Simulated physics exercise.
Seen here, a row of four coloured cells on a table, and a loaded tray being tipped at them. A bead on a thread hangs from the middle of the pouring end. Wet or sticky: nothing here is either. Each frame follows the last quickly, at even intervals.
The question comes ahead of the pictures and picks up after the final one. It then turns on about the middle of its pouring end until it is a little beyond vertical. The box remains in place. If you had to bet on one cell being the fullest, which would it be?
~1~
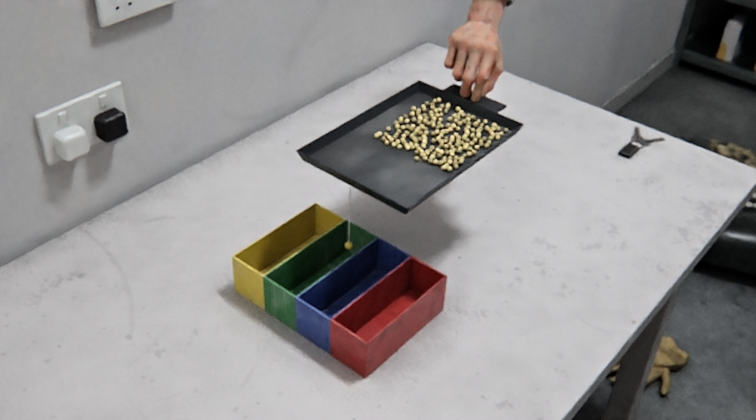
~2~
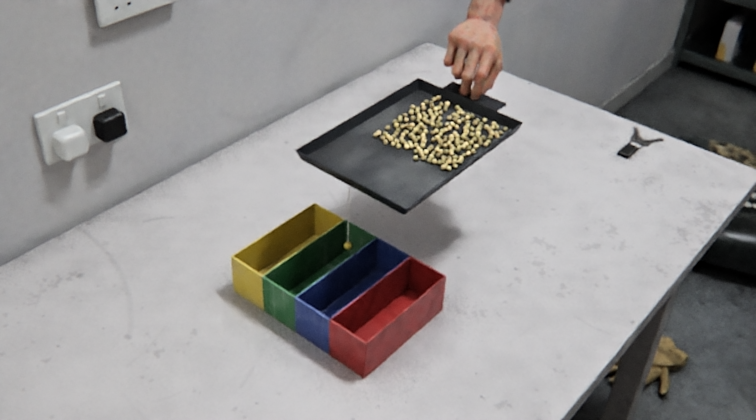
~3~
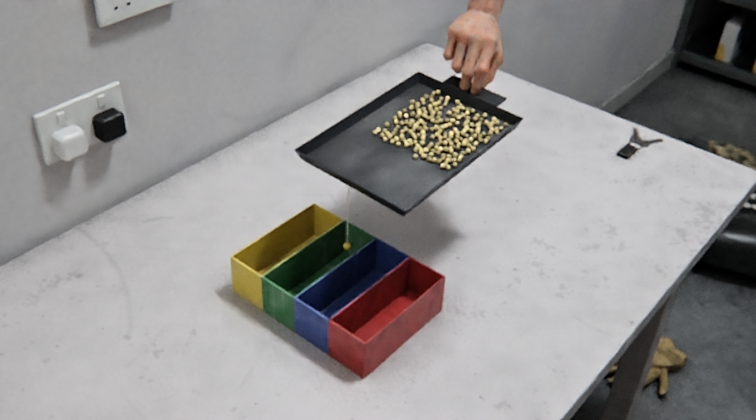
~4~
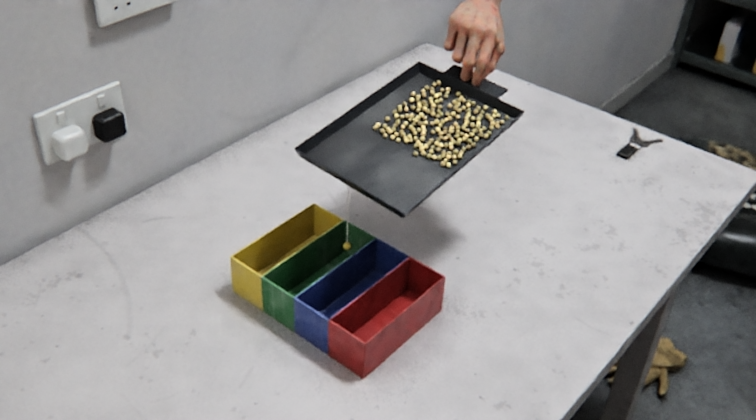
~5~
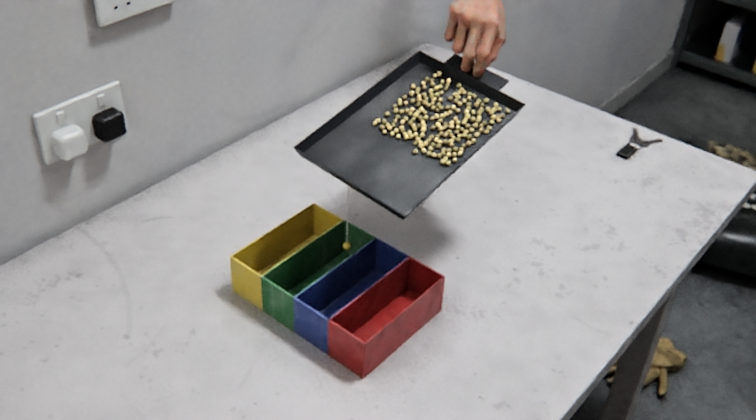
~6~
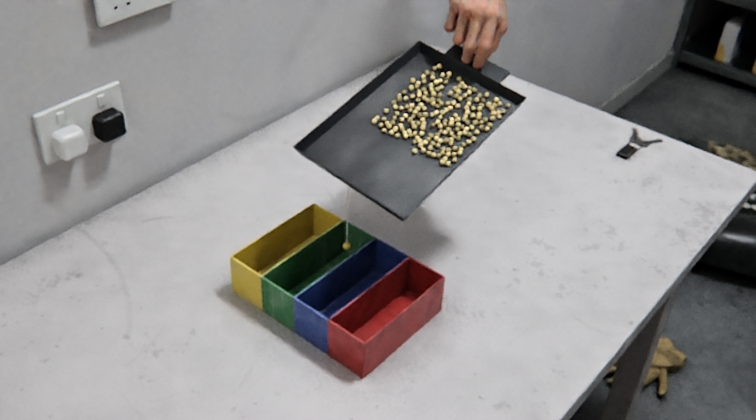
I would bet on the red cell.
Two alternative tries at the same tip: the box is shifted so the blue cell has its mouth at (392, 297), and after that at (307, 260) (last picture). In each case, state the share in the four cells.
Close to 100 %, followed by close to 0 %.
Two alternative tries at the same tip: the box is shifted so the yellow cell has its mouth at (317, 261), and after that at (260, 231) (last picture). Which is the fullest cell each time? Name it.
Try 1 - blue; try 2 - that red cell.
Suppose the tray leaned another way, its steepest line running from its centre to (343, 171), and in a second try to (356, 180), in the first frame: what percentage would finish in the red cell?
The first gives 0 %, the second 10 %.
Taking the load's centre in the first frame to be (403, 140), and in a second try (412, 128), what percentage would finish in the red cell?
You'd get 80 % the first time and 80 % the second.
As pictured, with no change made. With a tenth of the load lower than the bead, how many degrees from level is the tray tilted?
It sits at roughly 50°.
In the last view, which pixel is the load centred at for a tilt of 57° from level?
In the last view, the load is centred near (398, 230).
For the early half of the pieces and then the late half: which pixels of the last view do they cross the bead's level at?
Initially about (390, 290); subsequently about (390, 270).
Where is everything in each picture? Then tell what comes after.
In the first frame, corners of the pouring end at (303, 150) and (406, 204), level; middle of the load at (441, 136), soya beans; bead on its thread at (349, 246); yellow cell at (249, 280); green cell at (280, 301); blue cell at (314, 322); red cell at (349, 345).
In the second frame, corners of the pouring end at (302, 150) and (405, 205), level; middle of the load at (440, 134).
In the third frame, corners of the pouring end at (301, 149) and (404, 206), tipped barely, lowest at the right corner; middle of the load at (440, 131).
In the fourth frame, corners of the pouring end at (300, 148) and (404, 209), tipped a little, lowest at the right corner; middle of the load at (441, 126).
In the fifth frame, corners of the pouring end at (300, 147) and (404, 211), tipped a little, lowest at the right corner; middle of the load at (441, 120).
In the sixth frame, corners of the pouring end at (299, 146) and (403, 213), tipped clearly, lowest at the right corner; middle of the load at (440, 117); yellow cell at (247, 280); green cell at (278, 301); blue cell at (311, 323); red cell at (346, 346).
Soon, tray tipped steeply; about half on the tray; about a third in the red cell; a stray few in the blue cell; a small part falling or outside the box.
A while on, tray tipped right over; a stray few on the tray; most in the red cell; a small part in the blue cell; a stray few in the green cell; a small part falling or outside the box.
Towards the end, tray tipped past a quarter turn; most in the red cell; a small part in the blue cell; a stray few in the green cell; a small part falling or outside the box.
Finally, tray tipped past a quarter turn; most in the red cell; a small part in the blue cell; a stray few in the green cell; none in the yellow cell; a small part outside the box.
